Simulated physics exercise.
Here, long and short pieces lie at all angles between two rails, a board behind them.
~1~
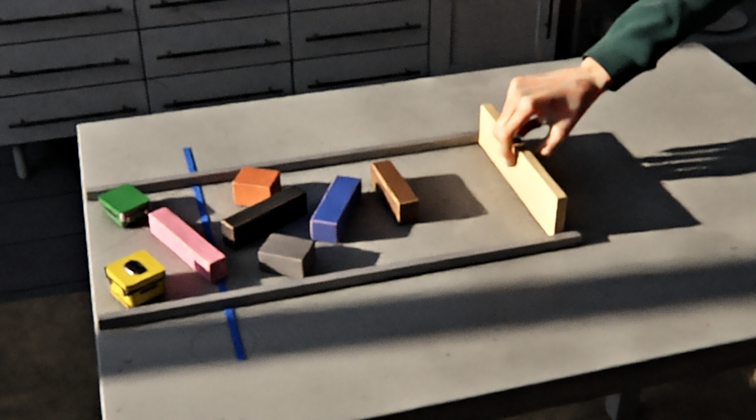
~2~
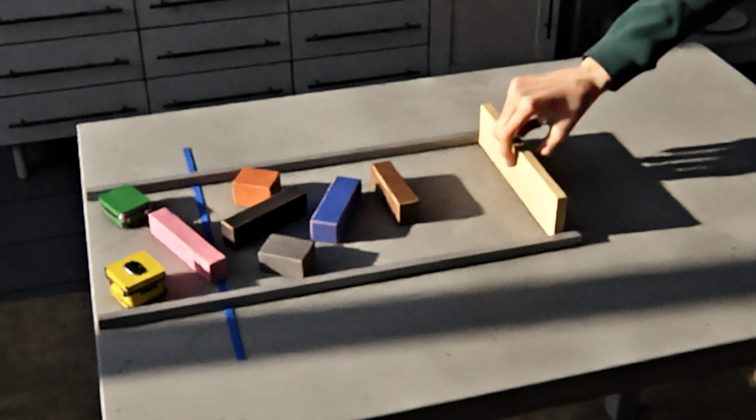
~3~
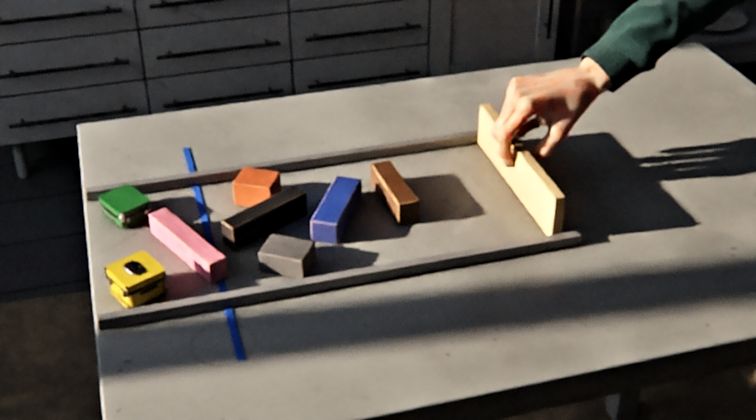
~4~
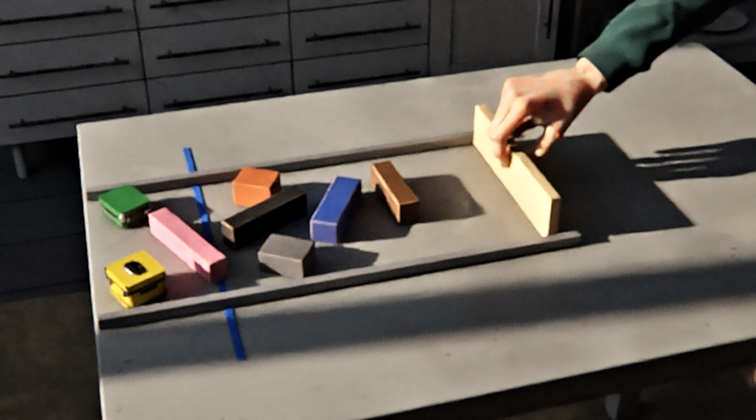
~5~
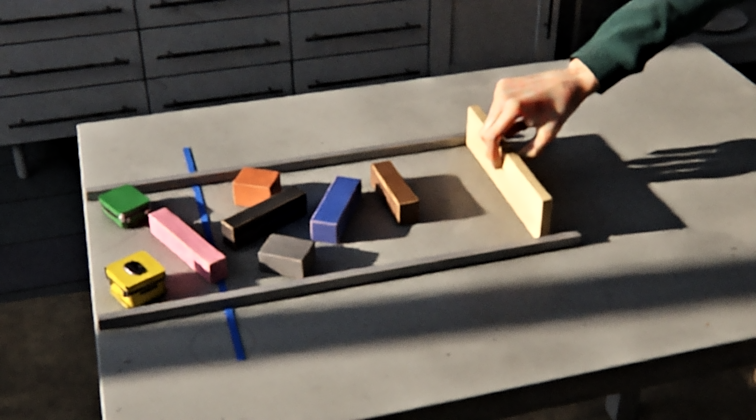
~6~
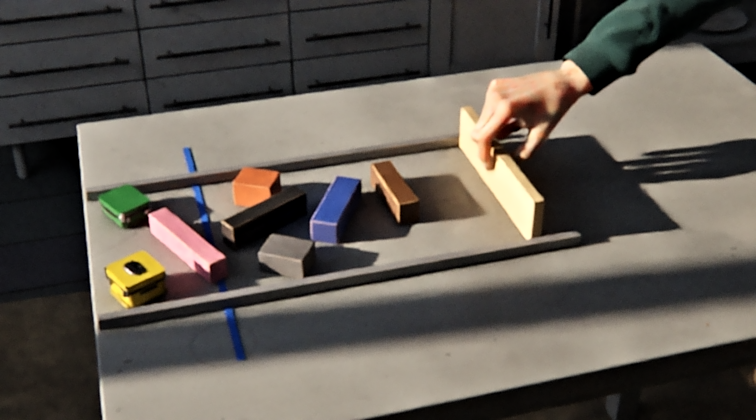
On a grey tabletop, a hand sliding an upright wooden board slightly left between two rails, coloured blocks ahead lying still.
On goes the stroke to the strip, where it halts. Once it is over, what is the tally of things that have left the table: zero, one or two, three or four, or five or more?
It sends over the edge not one piece.
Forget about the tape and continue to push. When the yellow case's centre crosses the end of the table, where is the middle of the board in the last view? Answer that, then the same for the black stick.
The middle is at (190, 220) when it's the yellow case, and at (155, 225) when it's the black stick.
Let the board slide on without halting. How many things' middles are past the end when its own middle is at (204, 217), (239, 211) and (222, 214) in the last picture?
The numbers past the end are 0, 0 and 0.
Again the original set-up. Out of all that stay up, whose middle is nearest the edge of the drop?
That would be the yellow case.
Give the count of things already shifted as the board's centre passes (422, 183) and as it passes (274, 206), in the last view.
By the first moment it's 0, by the second it's 7.
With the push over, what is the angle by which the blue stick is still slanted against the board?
Roughly 0 degrees.
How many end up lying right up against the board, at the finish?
It is in contact with 3.
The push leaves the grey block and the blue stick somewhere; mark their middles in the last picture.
Final positions: Near (197, 279); near (172, 237).
Soon after, none off yet; green case at rest near (126, 208); yellow case at rest near (137, 281); pink bar at rest near (187, 244).
At rest, the number that fall off is zero.
